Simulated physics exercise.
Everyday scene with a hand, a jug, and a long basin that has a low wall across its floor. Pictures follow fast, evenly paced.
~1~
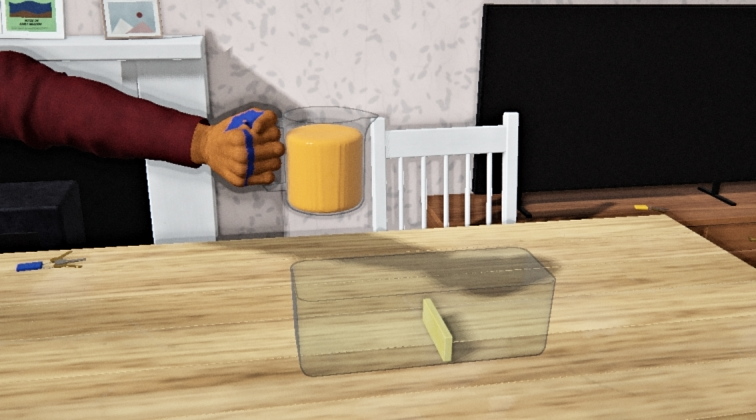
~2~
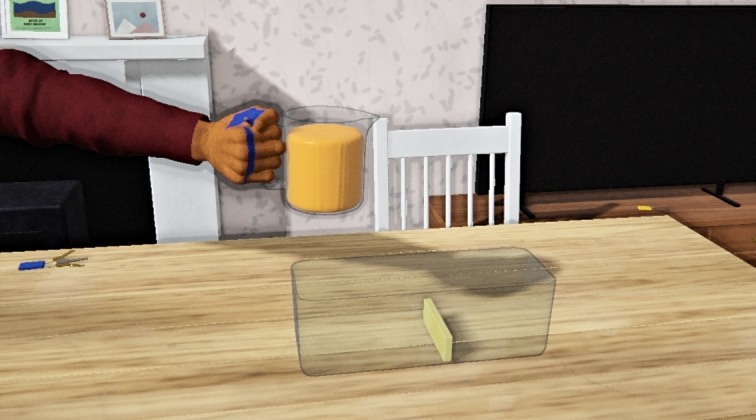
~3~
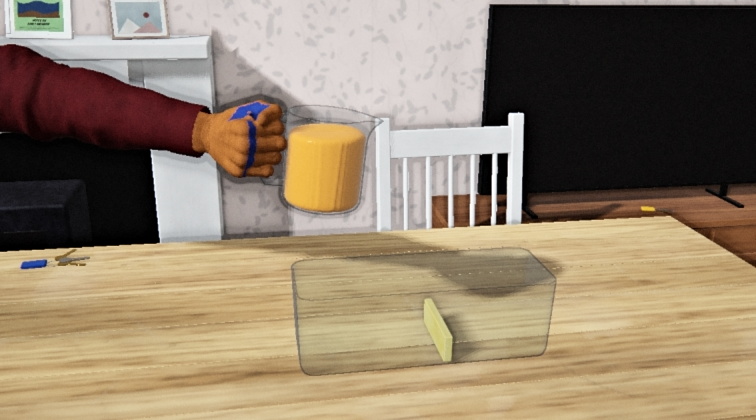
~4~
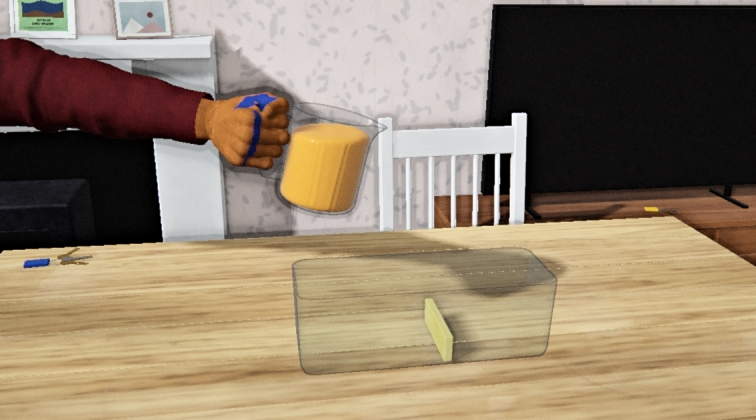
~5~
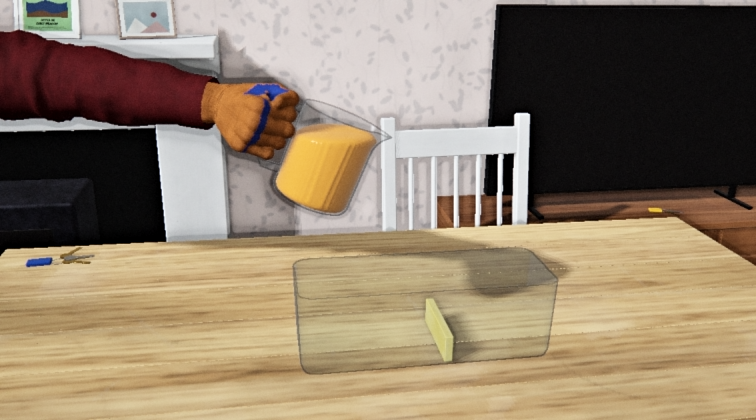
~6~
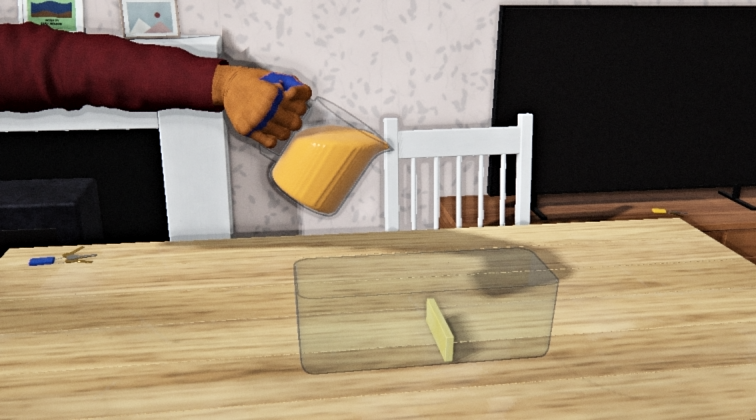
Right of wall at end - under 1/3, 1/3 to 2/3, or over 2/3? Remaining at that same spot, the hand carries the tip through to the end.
Under 1/3.
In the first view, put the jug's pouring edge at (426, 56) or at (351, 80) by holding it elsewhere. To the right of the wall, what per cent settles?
Roughly 80 in a hundred the first time and 10 in a hundred the second.
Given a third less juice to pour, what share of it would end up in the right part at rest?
Some 5 per cent.
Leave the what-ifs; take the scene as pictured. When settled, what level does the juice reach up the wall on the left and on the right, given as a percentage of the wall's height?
On the left it sits near 60, while on the right it sits near 10.
A moment on, the tilt is 96° and 60 per cent is still to pour, 9 is left of the wall and 1 right of it.
Next, the tilt is 107° and 16 per cent is still to pour, 56 is left of the wall and 8 right of it.
Then the tilt is 107° and 2 per cent is still to pour, 71 is left of the wall and 9 right of it.
Later the tilt is 107° and 0 per cent is still to pour, 78 is left of the wall and 10 right of it.
Finally, 78 per cent lies left of the wall, 11 right of it and 11 outside.
